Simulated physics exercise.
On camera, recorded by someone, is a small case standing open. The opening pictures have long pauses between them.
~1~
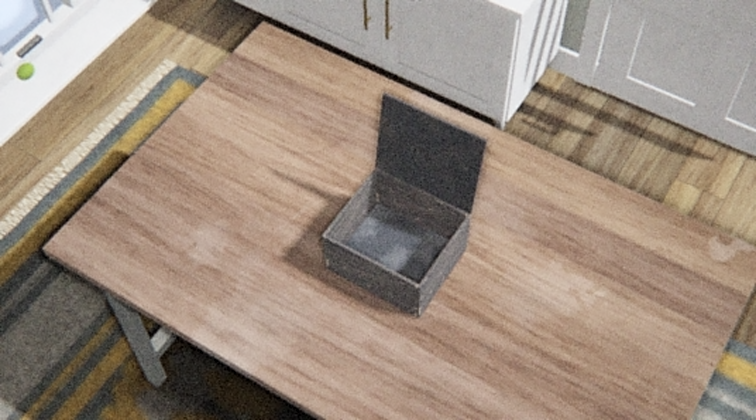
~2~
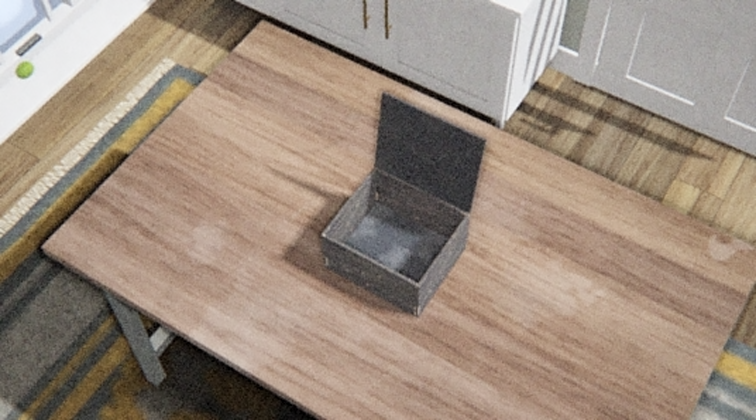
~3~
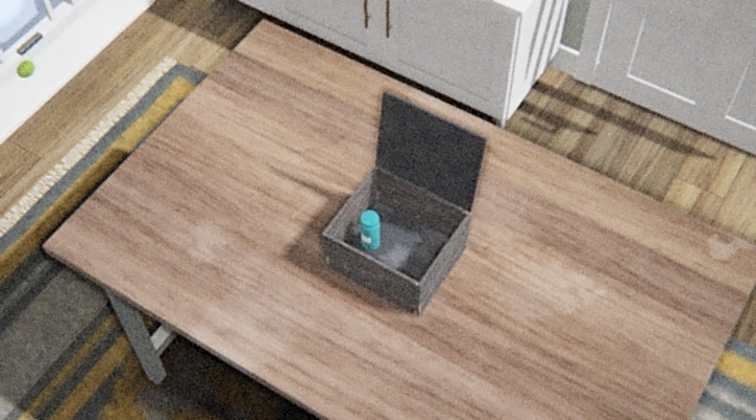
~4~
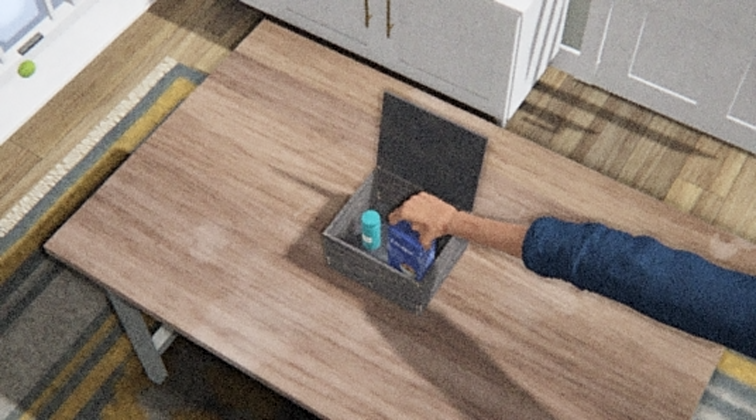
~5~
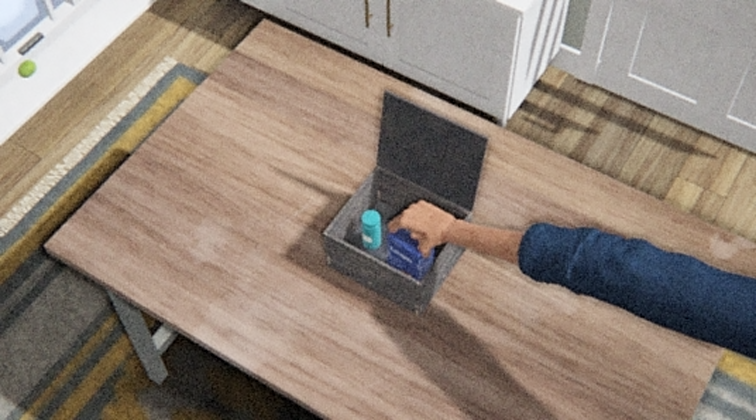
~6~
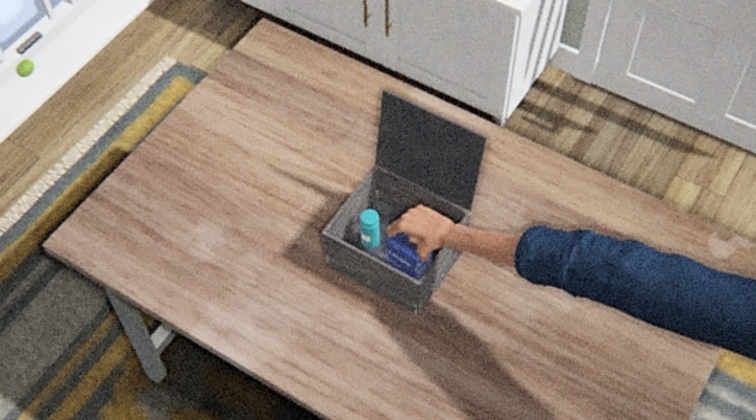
A small dark grey box stands open with its lid upright on a wooden table, seen from above at an angle, with white cabinets behind and a striped rug at left. The box is empty at first, then a turquoise bottle appears inside on its left. A hand in a dark blue sleeve reaches in from the right and lowers a blue carton slightly beside the bottle, still gripping it.
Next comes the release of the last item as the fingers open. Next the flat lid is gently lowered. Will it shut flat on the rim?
No - the lid stays raised.
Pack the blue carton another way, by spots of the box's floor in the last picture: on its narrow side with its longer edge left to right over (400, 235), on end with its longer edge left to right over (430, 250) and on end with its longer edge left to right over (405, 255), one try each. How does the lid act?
1: Closed. 2: Open. 3: Open.
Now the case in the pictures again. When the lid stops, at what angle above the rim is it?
Roughly 14 degrees above the rim.
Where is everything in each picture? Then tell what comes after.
In the first frame, the last thing is not in view yet.
In the second frame, the last thing is not in view yet.
In the third frame, the last thing is not in view yet; turquoise shaker (370, 230).
In the fourth frame, still above its spot; blue carton (411, 250); turquoise shaker (371, 230).
In the fifth frame, still above its spot; blue carton (411, 258); turquoise shaker (371, 230).
In the sixth frame, put in, still held; blue carton (409, 262); turquoise shaker (370, 229).
Then, 1.10 s past the last view, lid starting down.
Then, 1.50 s past the last view, lid 66° above the rim.
Then, 1.70 s past the last view, lid 47° above the rim.
Then, 1.90 s past the last view, lid 23° above the rim.
Finally, lid 15° above the rim; both still in place. Final places as the last picture's camera would see them, blue carton near (409, 262).
